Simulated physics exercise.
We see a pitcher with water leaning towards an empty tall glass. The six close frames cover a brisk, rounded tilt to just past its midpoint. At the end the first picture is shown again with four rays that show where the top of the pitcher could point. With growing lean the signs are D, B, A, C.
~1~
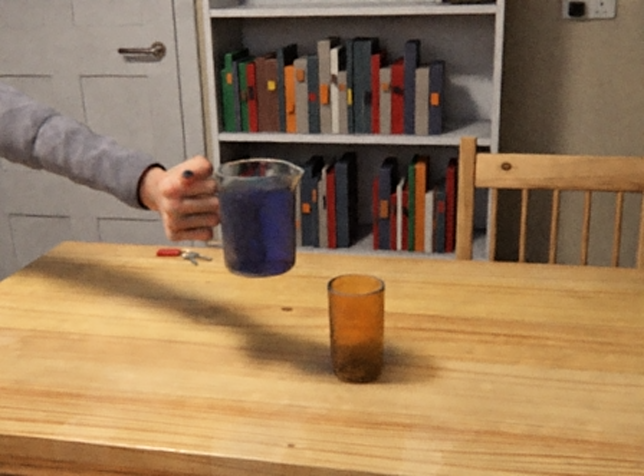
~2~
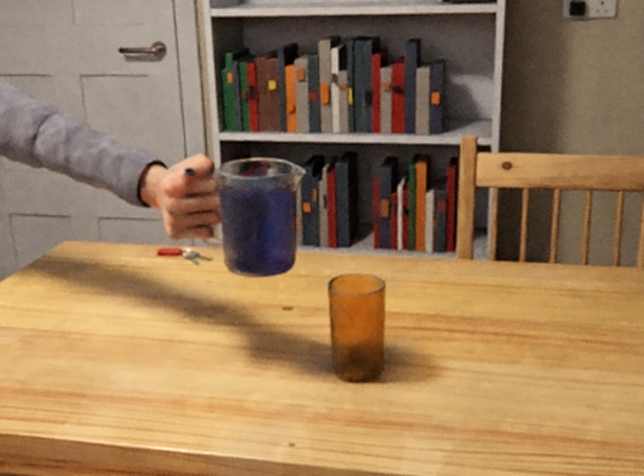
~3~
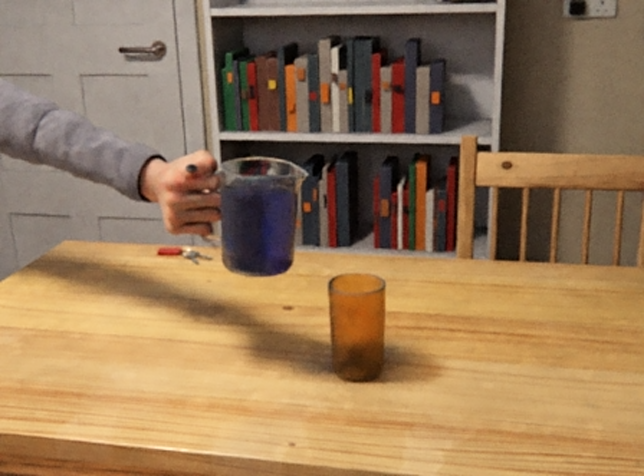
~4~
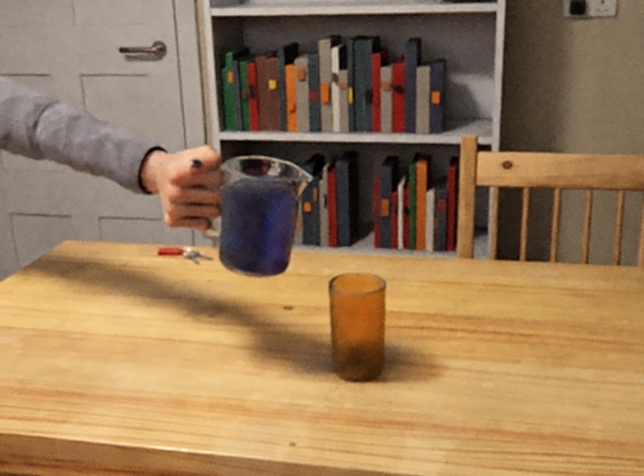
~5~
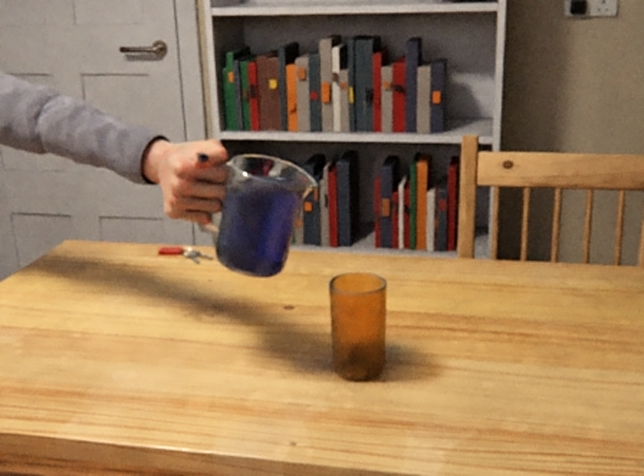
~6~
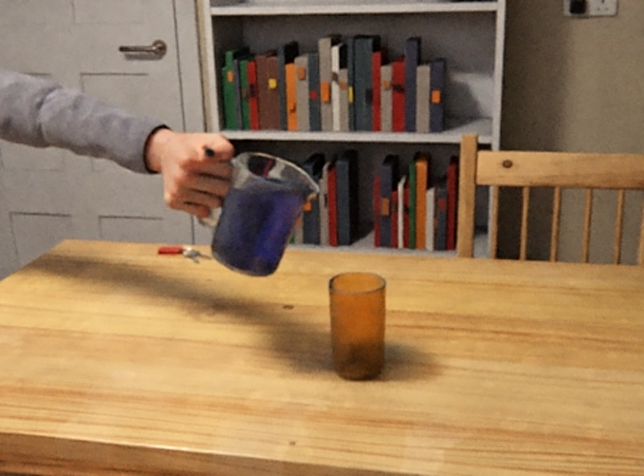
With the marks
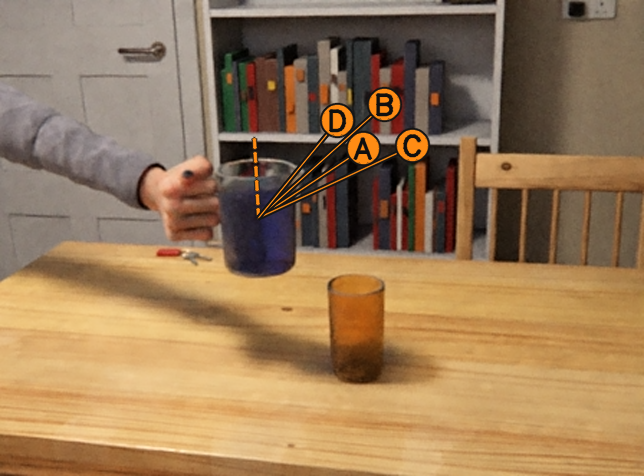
At the start, a hand holds a clear pitcher of dark blue liquid upright above a wooden table, to the left of an empty orange tall glass. The pitcher stays nearly still, then the hand gradually tilts it rightward toward the glass, while the glass stays in place and no liquid leaves the pitcher.
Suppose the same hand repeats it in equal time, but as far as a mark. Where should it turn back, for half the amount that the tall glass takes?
A is best.
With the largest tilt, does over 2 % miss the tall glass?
No.
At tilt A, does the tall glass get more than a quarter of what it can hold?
Yes.
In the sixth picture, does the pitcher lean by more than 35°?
No, it does not.
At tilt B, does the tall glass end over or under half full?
Under half.
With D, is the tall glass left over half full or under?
Under.
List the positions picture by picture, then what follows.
The first picture shows upright, lip at (302, 172); rim of the tall glass round (356, 284); nothing has left yet.
The second picture shows upright, lip at (303, 172); nothing has left yet.
The third picture shows tipped about 4°, lip at (306, 175); nothing has left yet.
The fourth picture shows tipped about 9°, lip at (310, 179); nothing has left yet.
The fifth picture shows tipped about 15°, lip at (315, 185); nothing has left yet.
The sixth picture shows tipped about 22°, lip at (318, 191); nothing has left yet.
In orange, A at (349, 158); B at (371, 115); C at (397, 153); D at (327, 134).
With A, the tall glass ends with about 47 % of what it can hold.
With B, the tall glass ends with about 31 % of what it can hold.
With C, the tall glass ends with about 66 % of what it can hold.
With D, the tall glass ends with about 19 % of what it can hold.
